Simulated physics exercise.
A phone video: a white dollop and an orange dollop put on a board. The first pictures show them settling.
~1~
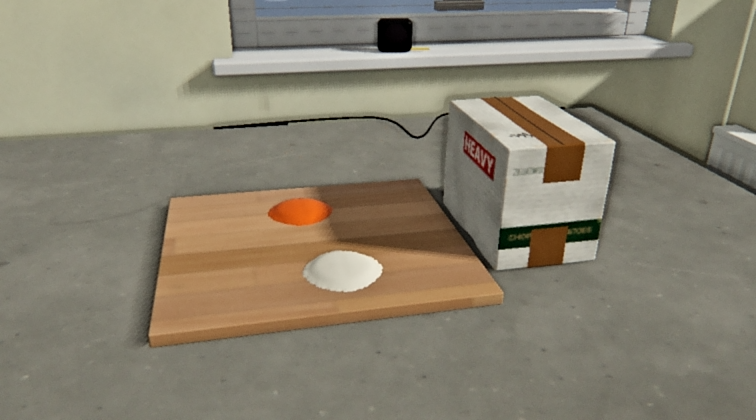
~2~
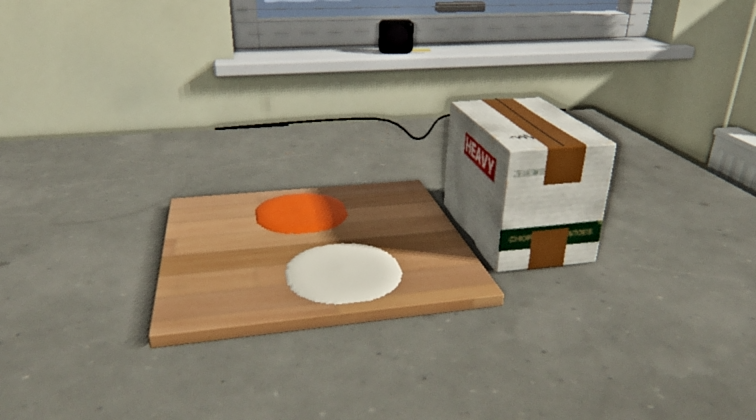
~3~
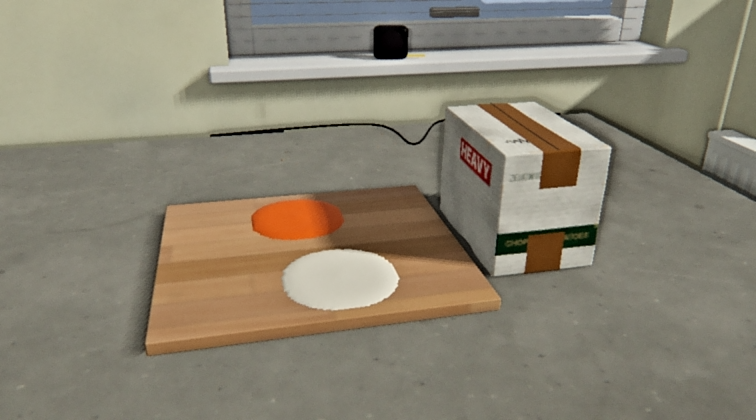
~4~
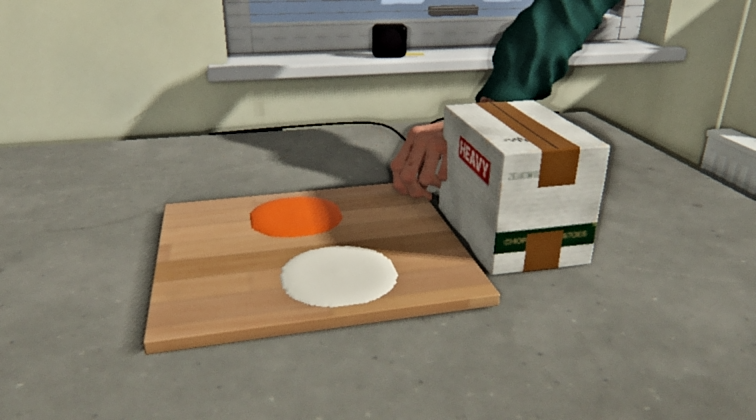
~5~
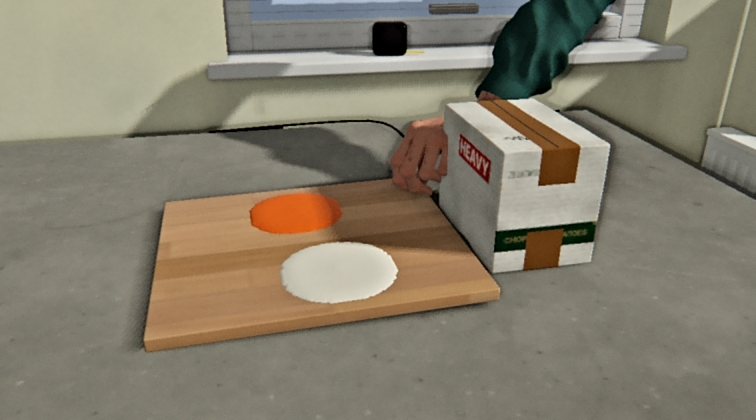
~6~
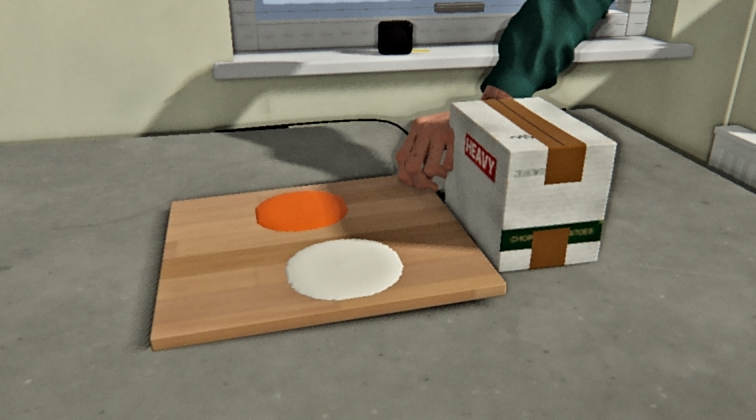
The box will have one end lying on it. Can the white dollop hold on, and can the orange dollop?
The white dollop? It slips off. The orange dollop slips off.
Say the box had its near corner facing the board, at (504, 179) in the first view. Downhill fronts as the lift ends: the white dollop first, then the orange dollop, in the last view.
First (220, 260), next (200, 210).
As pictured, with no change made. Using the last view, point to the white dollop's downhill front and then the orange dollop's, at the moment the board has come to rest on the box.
(192, 270), then (178, 217).
Next, slope about 28°; the white dollop has crept down a long way; the orange dollop has crept down a long way.
After that, the white dollop is dripping off the low end; the orange dollop is dripping off the low end.
Finally, slope about 28°; the white dollop is dripping off the low end; the orange dollop is dripping off the low end.
